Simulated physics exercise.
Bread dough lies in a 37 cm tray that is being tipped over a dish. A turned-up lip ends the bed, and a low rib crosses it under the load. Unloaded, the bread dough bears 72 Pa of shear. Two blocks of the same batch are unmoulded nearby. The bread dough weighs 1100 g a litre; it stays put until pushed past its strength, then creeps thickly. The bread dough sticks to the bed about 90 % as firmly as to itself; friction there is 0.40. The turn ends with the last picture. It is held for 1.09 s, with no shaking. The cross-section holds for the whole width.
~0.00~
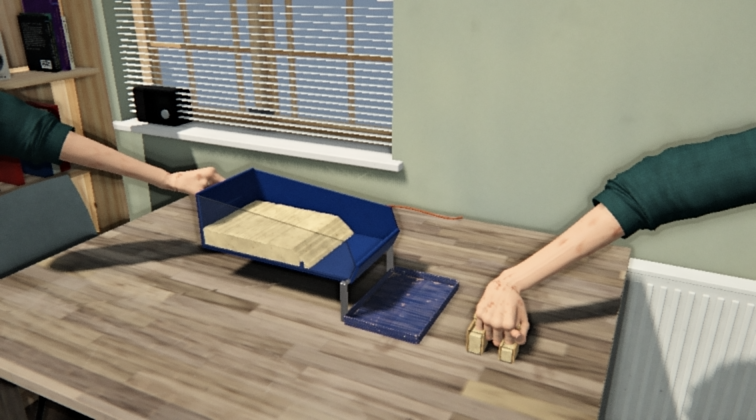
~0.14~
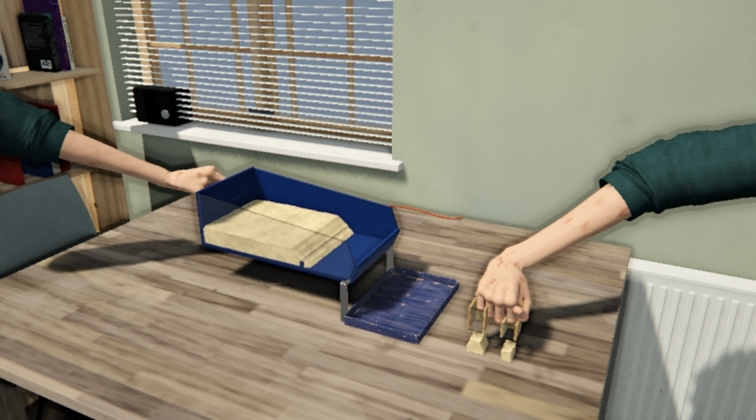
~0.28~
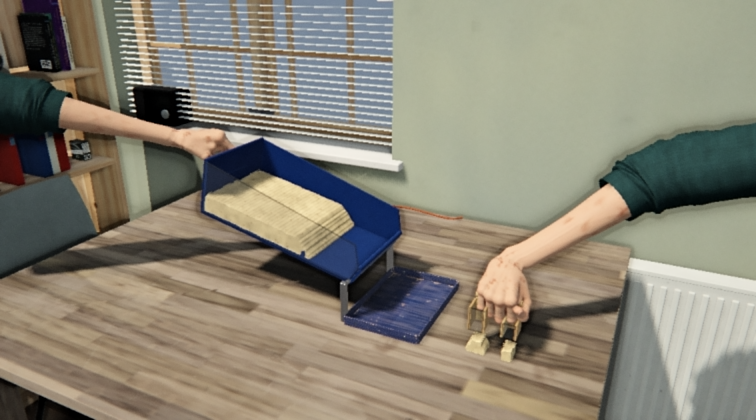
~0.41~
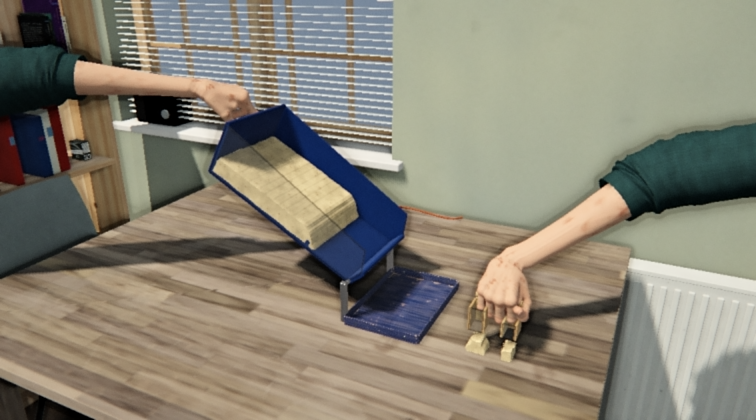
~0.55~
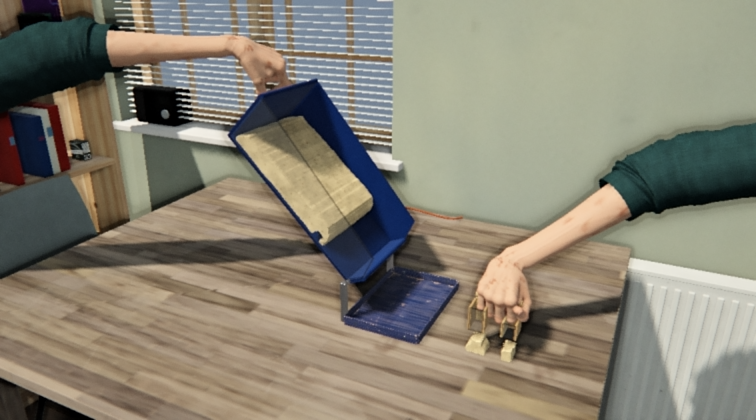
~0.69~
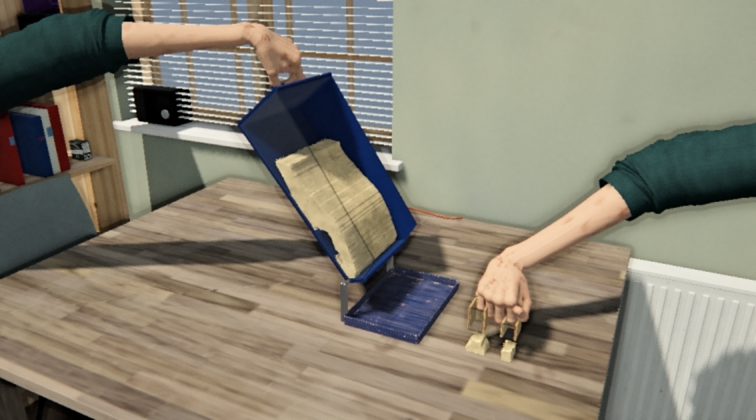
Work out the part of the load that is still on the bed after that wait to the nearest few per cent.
It comes to some 22 %.
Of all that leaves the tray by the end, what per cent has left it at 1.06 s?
About 100 %.
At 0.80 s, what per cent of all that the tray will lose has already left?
About 20 %.
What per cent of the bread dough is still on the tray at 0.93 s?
Some 40 per cent.
After 0.80 s, the tilt is 51 degrees and 83 % is on the bed.
After 0.93 s, the tilt is 51 degrees and 38 % is on the bed.
After 1.06 s, the tilt is 51 degrees and 22 % is on the bed.
After 1.20 s, the tilt is 51 degrees and 22 % is on the bed.
After 1.74 s, the tilt is 51 degrees and 22 % is on the bed.
